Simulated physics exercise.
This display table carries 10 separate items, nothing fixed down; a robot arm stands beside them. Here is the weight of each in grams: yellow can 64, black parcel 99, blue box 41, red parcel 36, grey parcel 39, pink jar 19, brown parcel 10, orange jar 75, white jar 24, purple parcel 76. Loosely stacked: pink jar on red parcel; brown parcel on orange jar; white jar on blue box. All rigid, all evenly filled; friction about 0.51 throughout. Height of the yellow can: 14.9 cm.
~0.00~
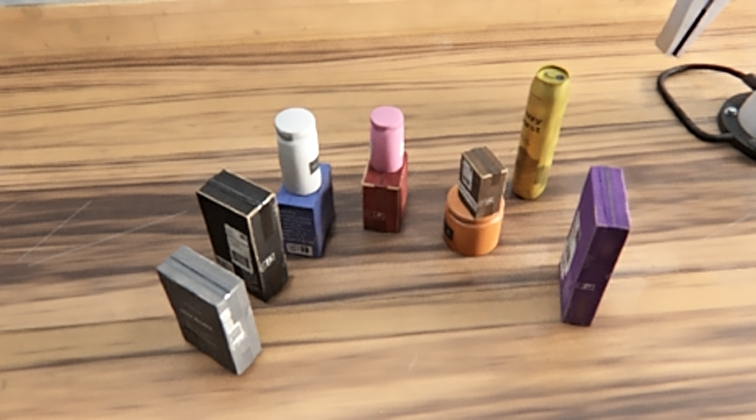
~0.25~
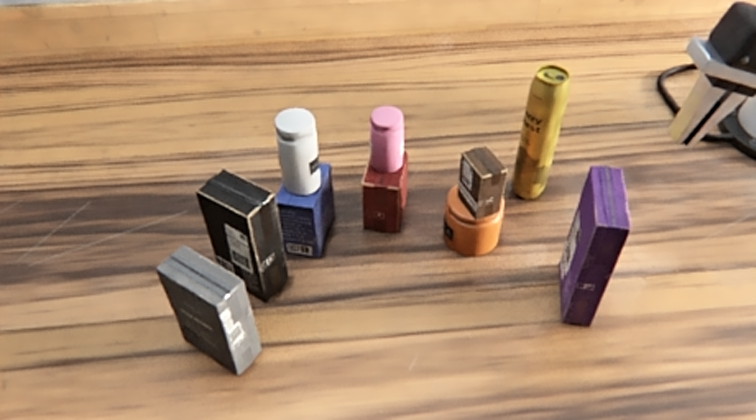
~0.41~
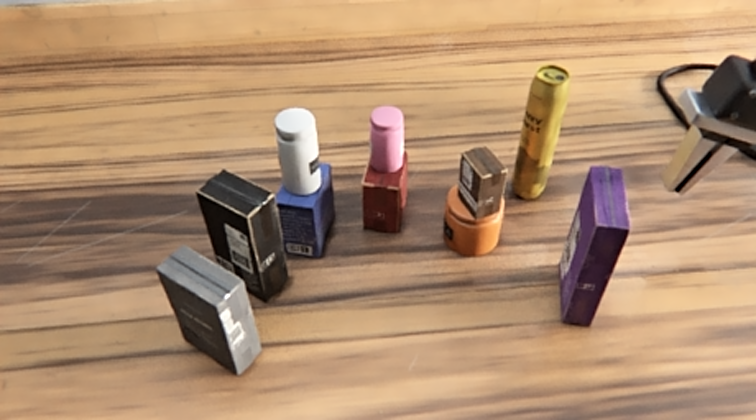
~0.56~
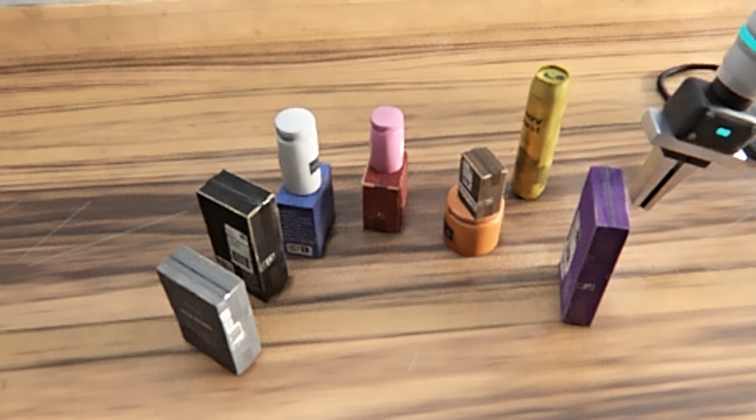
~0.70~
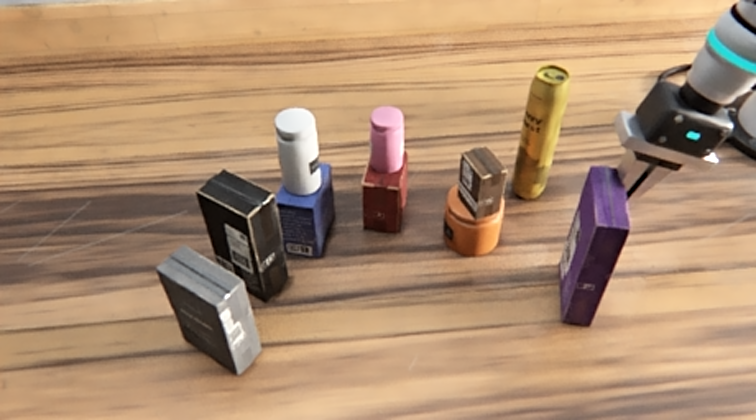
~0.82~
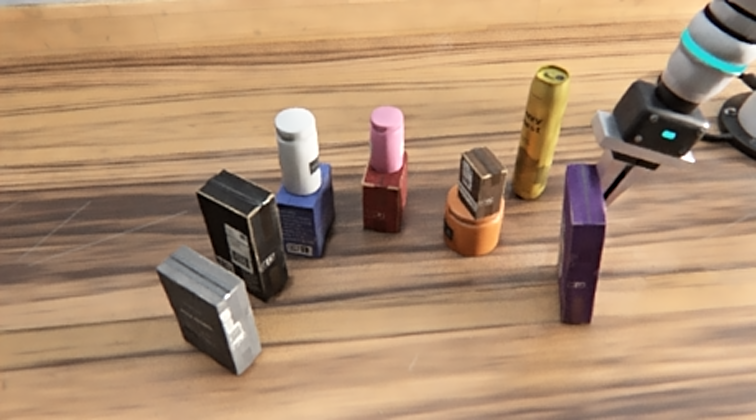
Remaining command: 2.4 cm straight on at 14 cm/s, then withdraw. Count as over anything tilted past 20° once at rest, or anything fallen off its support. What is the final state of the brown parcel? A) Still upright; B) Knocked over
The answer is A.
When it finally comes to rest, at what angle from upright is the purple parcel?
It comes to rest some 90° from upright.
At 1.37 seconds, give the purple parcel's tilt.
At that moment it is near 90° away from upright.
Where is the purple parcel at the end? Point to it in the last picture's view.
(486, 285).
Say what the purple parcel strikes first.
First hit: The orange jar.
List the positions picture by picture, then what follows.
In the first picture, has the fingertips at (683, 17); purple parcel (591, 249) standing straight; brown parcel (481, 183).
In the second picture, has the fingertips at (697, 108); purple parcel (591, 249) standing straight; yellow can (539, 137), black parcel (246, 238).
In the third picture, has the fingertips at (689, 157); purple parcel (591, 249) standing straight; blue box (306, 208), red parcel (385, 190).
In the fourth picture, has the fingertips at (653, 174); purple parcel (591, 249) standing straight; grey parcel (212, 312), pink jar (386, 140).
In the fifth picture, has the fingertips at (627, 176); purple parcel (591, 249) standing straight; orange jar (473, 218), white jar (298, 153).
In the sixth picture, has the fingertips at (605, 176); purple parcel (579, 247) 8° off upright; brown parcel (481, 183).
Around 1.07 s, off upright purple parcel 39°.
Around 1.37 s, orange jar and purple parcel touch at 1.12 s; off upright purple parcel 90°.
Around 1.82 s, off upright purple parcel 90°.
At rest, past 20° or fallen, purple parcel. Standing, yellow can, orange jar, red parcel, blue box, black parcel, grey parcel, brown parcel, pink jar and white jar.
